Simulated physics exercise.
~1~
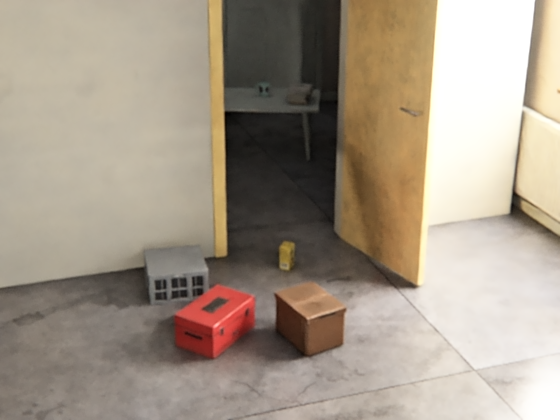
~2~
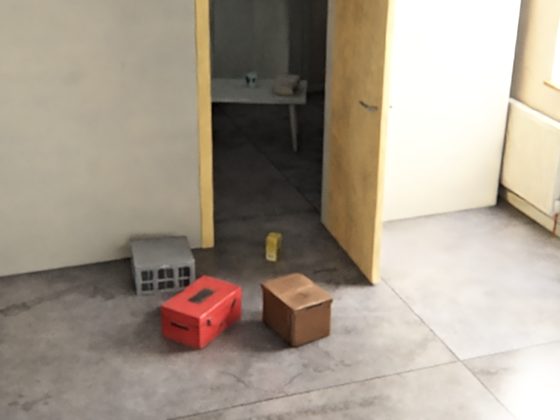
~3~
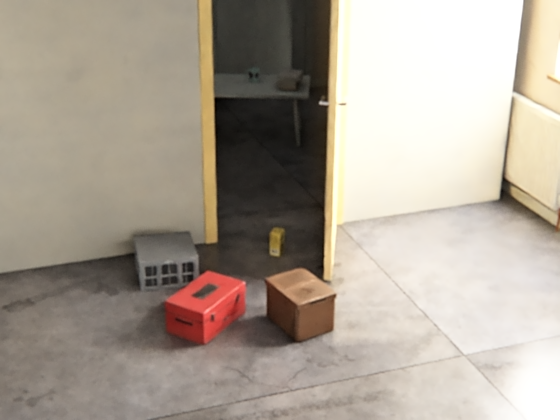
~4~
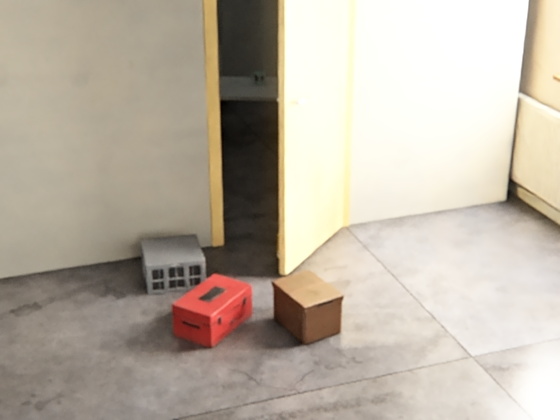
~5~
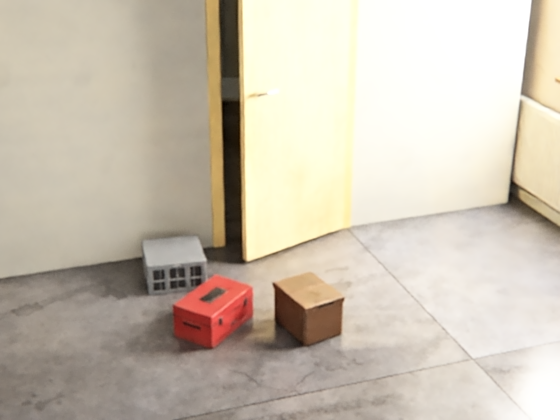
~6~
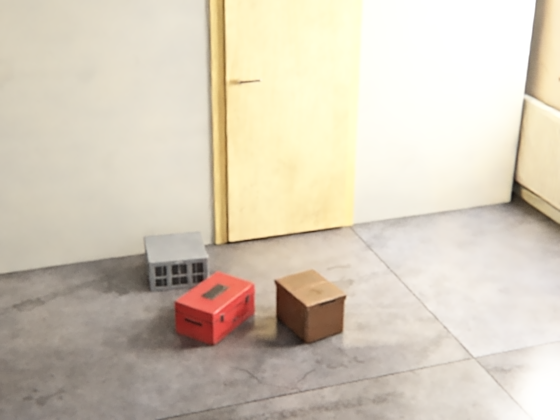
Door swinging almost fully shut, hiding a small yellow carton in the doorway, behind a grey crate, red toolbox and brown box.
